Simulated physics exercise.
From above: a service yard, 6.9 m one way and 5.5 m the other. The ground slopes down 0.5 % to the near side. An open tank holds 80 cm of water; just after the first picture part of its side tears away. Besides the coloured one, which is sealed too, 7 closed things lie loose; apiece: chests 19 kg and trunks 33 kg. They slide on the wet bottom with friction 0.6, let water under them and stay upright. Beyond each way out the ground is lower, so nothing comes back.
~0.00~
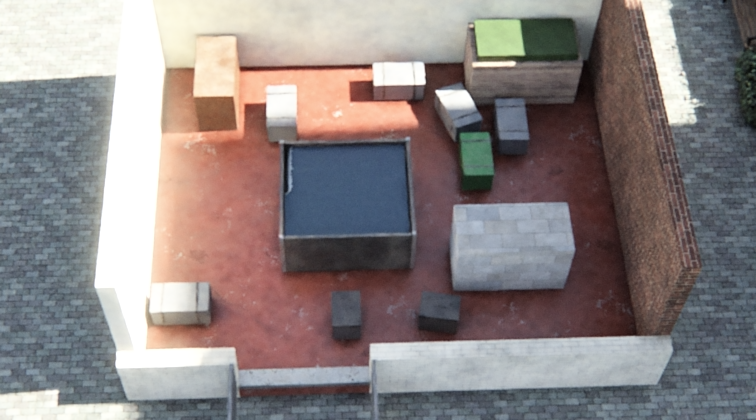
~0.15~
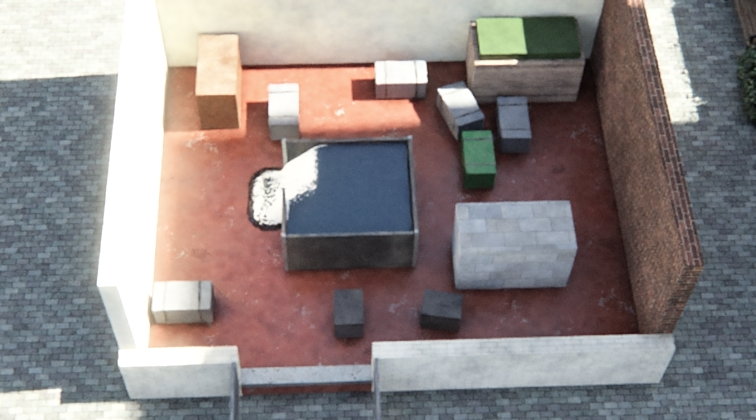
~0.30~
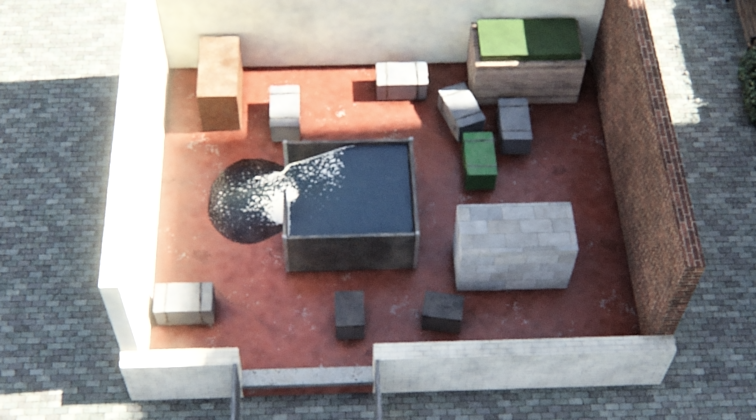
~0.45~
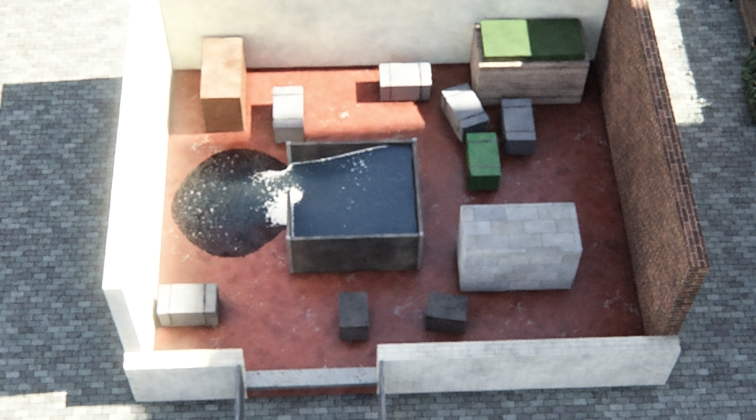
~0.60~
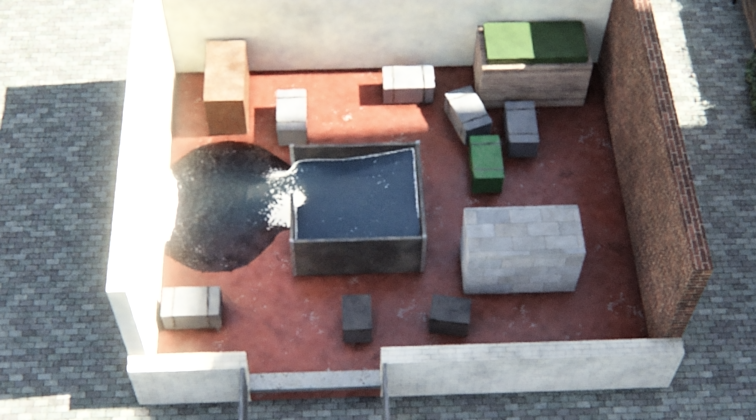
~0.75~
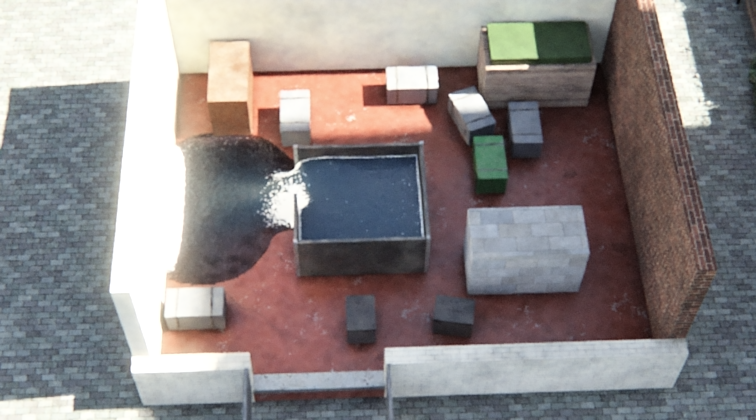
Water bursts through the left side of an open tank in a walled yard and spreads in a dark, widening pool across the red ground to the left wall, while the green trunk and the other scattered containers stay still.
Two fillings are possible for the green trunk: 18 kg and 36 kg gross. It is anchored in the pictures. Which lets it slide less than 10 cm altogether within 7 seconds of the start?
For it, only the higher weight holds it.
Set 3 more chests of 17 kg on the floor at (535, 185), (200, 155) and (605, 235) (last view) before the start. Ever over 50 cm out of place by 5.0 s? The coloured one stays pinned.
In that order: Less, more, short of it.
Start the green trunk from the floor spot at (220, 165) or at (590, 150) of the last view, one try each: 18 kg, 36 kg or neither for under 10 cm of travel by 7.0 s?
In that order: Neither is enough; either load holds.
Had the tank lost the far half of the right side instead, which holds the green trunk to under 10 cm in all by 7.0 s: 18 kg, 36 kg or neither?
In that case neither load is enough.
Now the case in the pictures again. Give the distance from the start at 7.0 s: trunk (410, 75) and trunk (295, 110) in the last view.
In that order: 0 cm, 100 cm.
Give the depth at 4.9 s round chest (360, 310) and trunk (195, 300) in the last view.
About 6 and 8 cm.
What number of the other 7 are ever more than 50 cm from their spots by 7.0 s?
I count 3.
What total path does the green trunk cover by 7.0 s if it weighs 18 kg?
About 20 cm.
After 1.4 s the green trunk would be 0 cm from its start with 18 kg and 0 cm from its start with 36 kg; 0 cm of water round it then.
After 3.1 s the green trunk would be 0 cm from its start with 18 kg and 0 cm from its start with 36 kg; 0 cm of water round it then.
After 4.9 s the green trunk would be 0 cm from its start with 18 kg and 0 cm from its start with 36 kg; 1 cm of water round it then.
After 7.0 s the green trunk would be 19 cm from its start with 18 kg and 0 cm from its start with 36 kg; 4 cm of water round it then.
